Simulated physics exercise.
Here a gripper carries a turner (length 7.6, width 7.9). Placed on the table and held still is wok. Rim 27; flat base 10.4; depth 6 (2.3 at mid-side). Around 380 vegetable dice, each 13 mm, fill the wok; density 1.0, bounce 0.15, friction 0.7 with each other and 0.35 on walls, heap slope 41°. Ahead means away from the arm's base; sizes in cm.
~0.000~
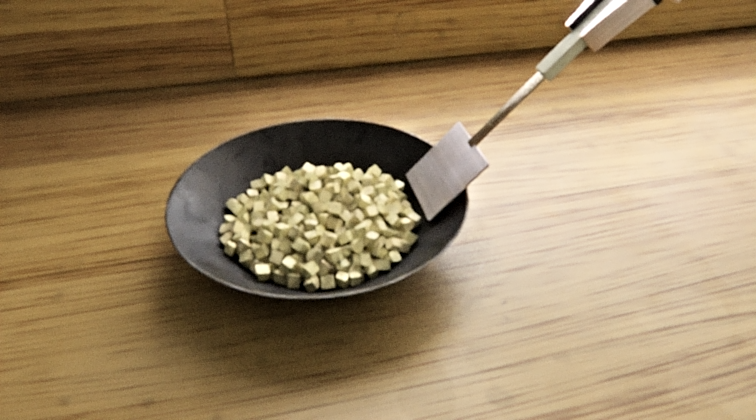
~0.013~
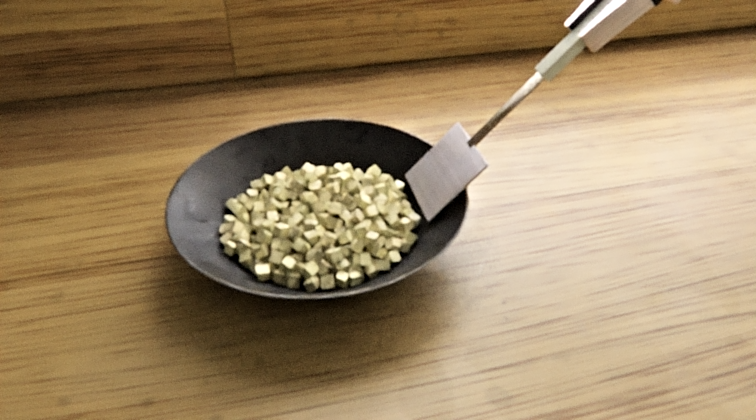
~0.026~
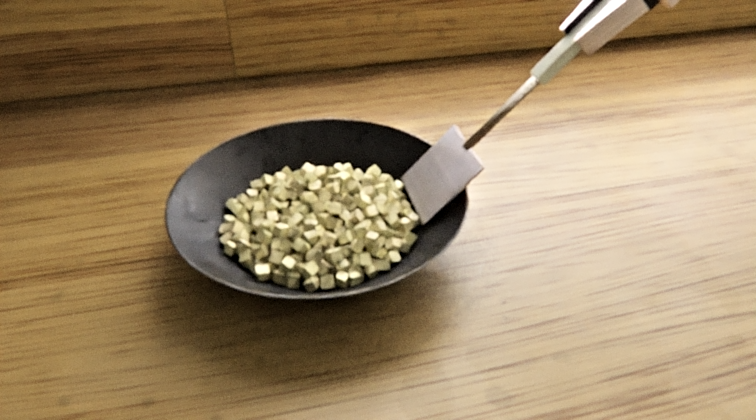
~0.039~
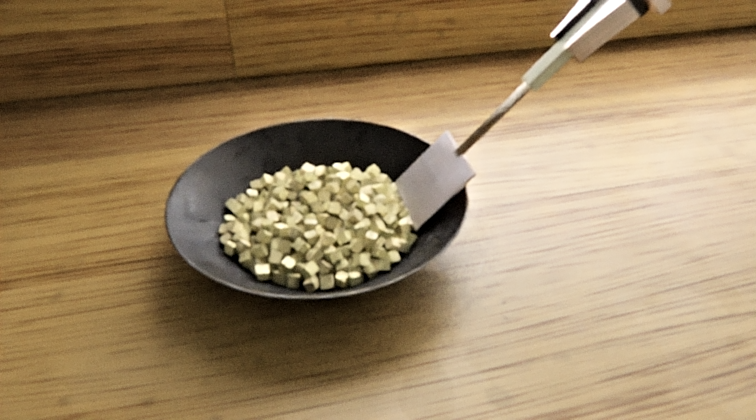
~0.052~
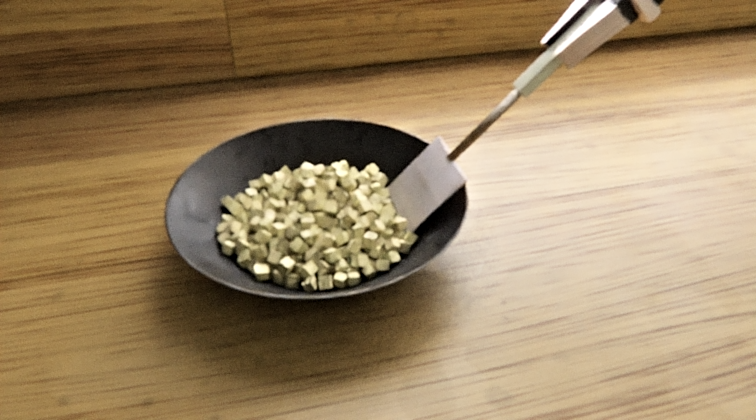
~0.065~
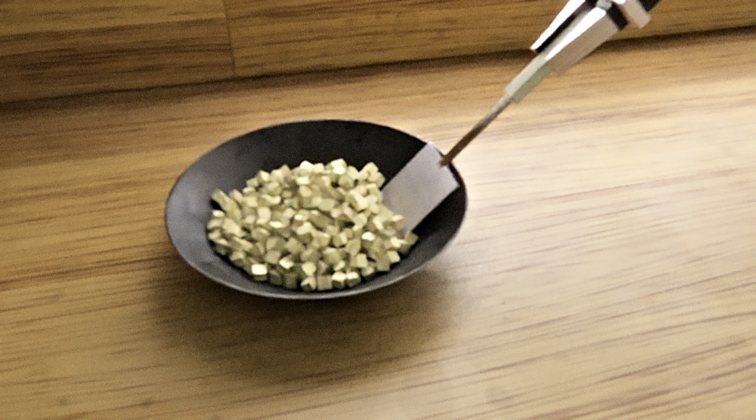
A turner held by a gripper starts at the right side of a dark wok filled with pale vegetable dice, then slides slowly down and to the left into the heap. The dice beside its blade shift, and the pile nudges leftward and spreads slightly while the wok stays still on the wooden table.
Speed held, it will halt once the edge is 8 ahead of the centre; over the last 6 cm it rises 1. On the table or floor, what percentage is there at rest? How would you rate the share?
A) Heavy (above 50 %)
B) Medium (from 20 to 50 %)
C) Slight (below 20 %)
(B) Medium (from 20 to 50 %).
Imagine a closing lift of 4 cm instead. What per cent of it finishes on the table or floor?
45 per cent.
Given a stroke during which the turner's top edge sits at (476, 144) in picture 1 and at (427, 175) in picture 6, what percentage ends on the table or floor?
Roughly 50 %.
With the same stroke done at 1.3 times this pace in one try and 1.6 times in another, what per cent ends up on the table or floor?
The two tries give about 45 and 55 in a hundred.
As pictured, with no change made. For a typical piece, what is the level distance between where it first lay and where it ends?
Roughly 14 cm.
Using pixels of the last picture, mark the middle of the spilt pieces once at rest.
About (77, 280).
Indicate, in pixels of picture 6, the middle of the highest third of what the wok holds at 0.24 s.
(204, 207).
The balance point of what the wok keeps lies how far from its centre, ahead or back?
Some 5.0 cm ahead of the centre.
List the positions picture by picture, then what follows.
In the first frame, turner top edge at (474, 142), sloping 46°; upper third of the load around (321, 211), from x 225 to 415, top at y 170; 384 in the wok.
In the second frame, turner top edge at (473, 143), sloping 46°; upper third of the load around (321, 211), from x 225 to 415, top at y 170.
In the third frame, turner top edge at (468, 146), sloping 46°; upper third of the load around (321, 211), from x 225 to 415, top at y 170.
In the fourth frame, turner top edge at (461, 151), sloping 46°; upper third of the load around (320, 211), from x 225 to 410, top at y 170.
In the fifth frame, turner top edge at (452, 157), sloping 46°; upper third of the load around (318, 211), from x 225 to 410, top at y 170.
In the sixth frame, turner top edge at (444, 163), sloping 46°; upper third of the load around (307, 215), from x 215 to 410, top at y 165; 384 in the wok.
After 0.15 s, sloping 46°, highest piece 8 above the table; 383 in the wok, 1 on the blade or in flight.
After 0.24 s, sloping 46°, highest piece 10 above the table; 348 in the wok, 36 on the blade or in flight.
After 0.48 s, sloping 46°, highest piece 9 above the table; 228 in the wok, 147 on the table or floor, 9 on the blade or in flight.
After 1.53 s, sloping 46°, highest piece 8 above the table; 226 in the wok, 158 on the table or floor.
At rest, 226 in the wok, 158 on the table or floor. That is 41 % on the table or floor.
